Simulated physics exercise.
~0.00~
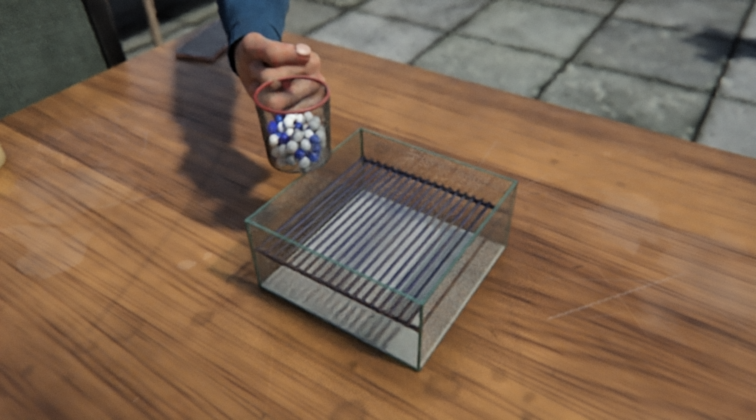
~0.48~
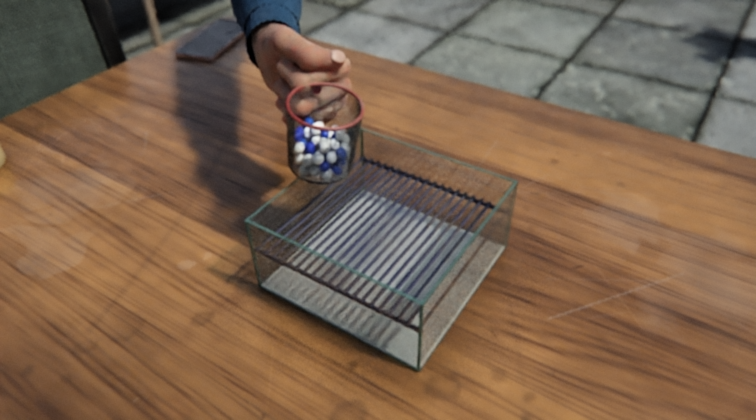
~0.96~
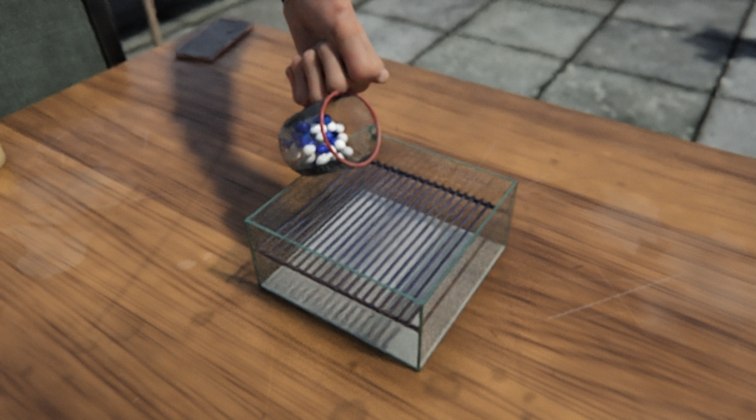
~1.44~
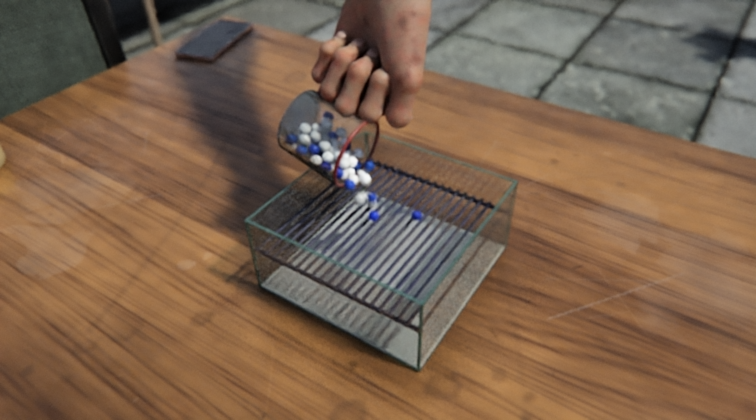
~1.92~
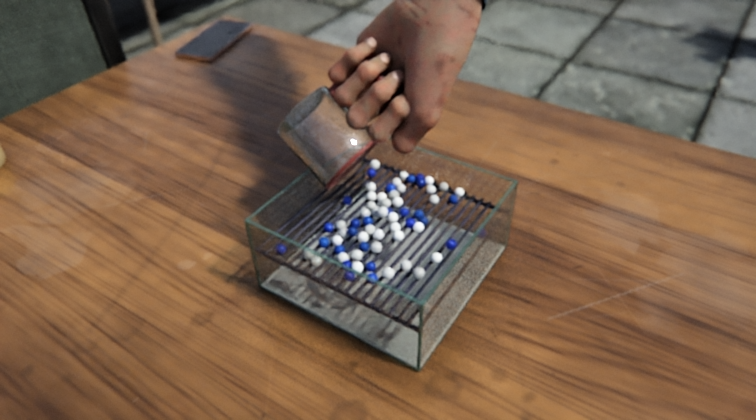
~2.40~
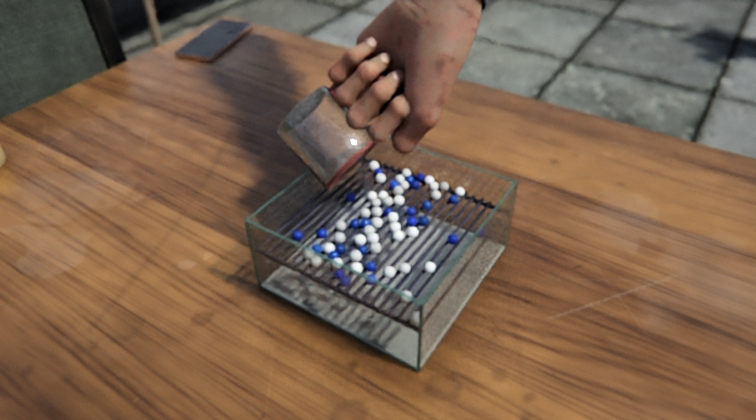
A hand tips a cup of blue and white balls onto wires, where they stay.
